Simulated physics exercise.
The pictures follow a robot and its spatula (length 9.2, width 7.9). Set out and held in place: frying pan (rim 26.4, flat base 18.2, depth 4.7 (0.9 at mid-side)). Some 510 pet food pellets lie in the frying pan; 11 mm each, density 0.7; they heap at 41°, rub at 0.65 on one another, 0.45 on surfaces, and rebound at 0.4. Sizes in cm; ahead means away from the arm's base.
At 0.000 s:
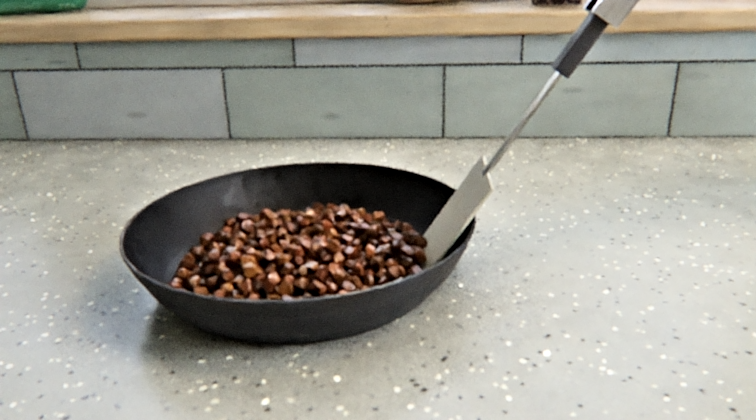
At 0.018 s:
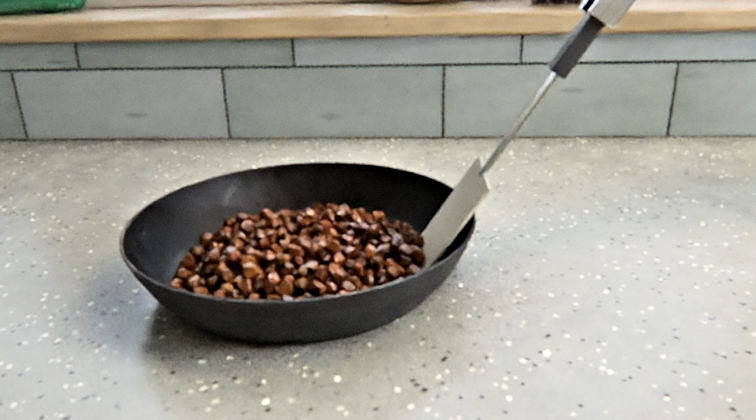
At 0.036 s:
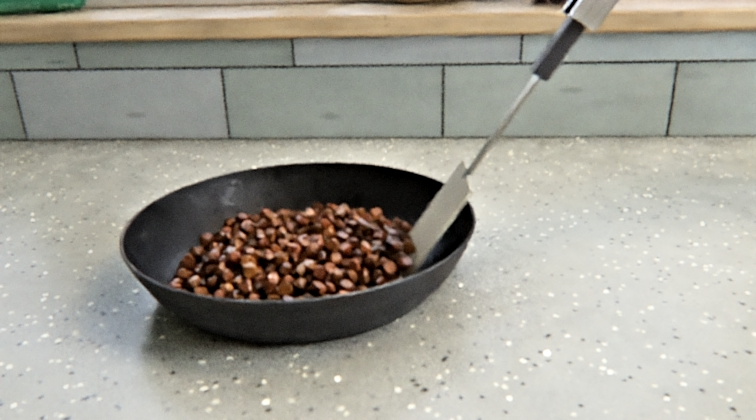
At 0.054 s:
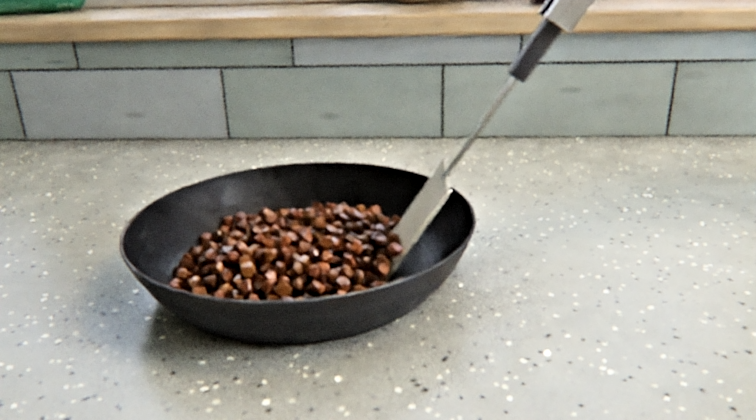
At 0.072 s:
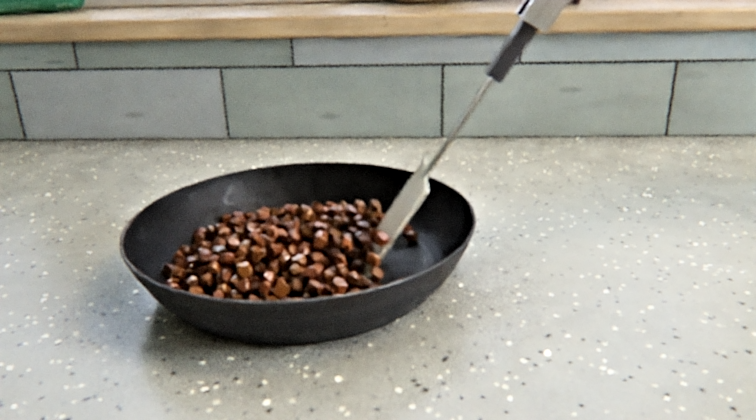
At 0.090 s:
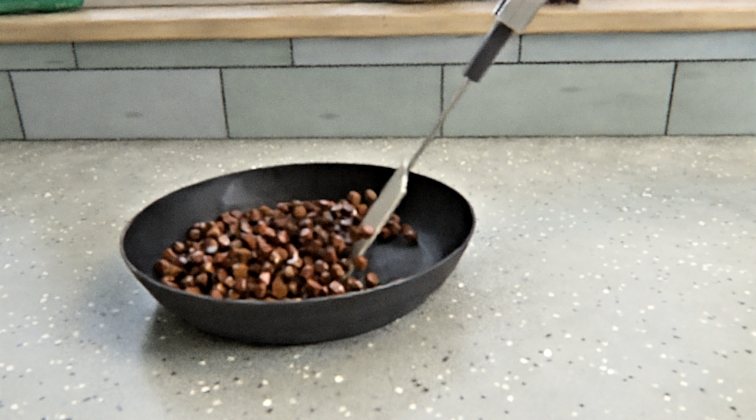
A spatula moves left through the brown pellets in a black frying pan, pushing them leftward.
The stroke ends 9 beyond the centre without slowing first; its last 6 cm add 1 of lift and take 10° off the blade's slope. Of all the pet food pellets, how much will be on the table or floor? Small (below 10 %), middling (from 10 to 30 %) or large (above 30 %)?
A middling share, from 10 to 30 %, ends on the table or floor.
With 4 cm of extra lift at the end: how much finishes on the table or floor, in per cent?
Some 20 per cent.
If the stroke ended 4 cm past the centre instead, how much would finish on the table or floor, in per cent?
It would be near 0 per cent.
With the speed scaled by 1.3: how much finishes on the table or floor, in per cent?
Some 20 per cent.
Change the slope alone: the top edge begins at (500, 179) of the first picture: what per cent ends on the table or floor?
Some 10 per cent.
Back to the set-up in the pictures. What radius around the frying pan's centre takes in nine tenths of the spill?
About 25 cm.
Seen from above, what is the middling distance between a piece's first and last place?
Some 6 cm.
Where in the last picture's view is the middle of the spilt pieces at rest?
Around (82, 258).
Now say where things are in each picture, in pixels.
The first picture shows spatula top edge at (488, 170), sloping 57°; upper third of the load around (302, 248), from x 175 to 420, top at y 210; 507 in the frying pan.
The second picture shows spatula top edge at (484, 171), sloping 57°; upper third of the load around (302, 248), from x 175 to 420, top at y 210.
The third picture shows spatula top edge at (469, 173), sloping 57°; upper third of the load around (308, 248), from x 175 to 420, top at y 210.
The fourth picture shows spatula top edge at (447, 174), sloping 57°; upper third of the load around (304, 242), from x 175 to 420, top at y 210.
The fifth picture shows spatula top edge at (426, 174), sloping 57°; upper third of the load around (300, 238), from x 170 to 420, top at y 205.
The sixth picture shows spatula top edge at (405, 174), sloping 57°; upper third of the load around (289, 239), from x 160 to 420, top at y 195; 507 in the frying pan.
After 0.14 s, sloping 57°, highest piece 6 above the table; 507 in the frying pan.
After 0.18 s, sloping 53°, highest piece 5 above the table; 507 in the frying pan.
After 0.41 s, sloping 47°, highest piece 9 above the table; 430 in the frying pan, 53 on the table or floor, 24 on the blade or in flight.
After 1.46 s, sloping 47°, highest piece 5 above the table; 427 in the frying pan, 80 on the table or floor.
At rest, 427 in the frying pan, 80 on the table or floor. That is 16 % on the table or floor.
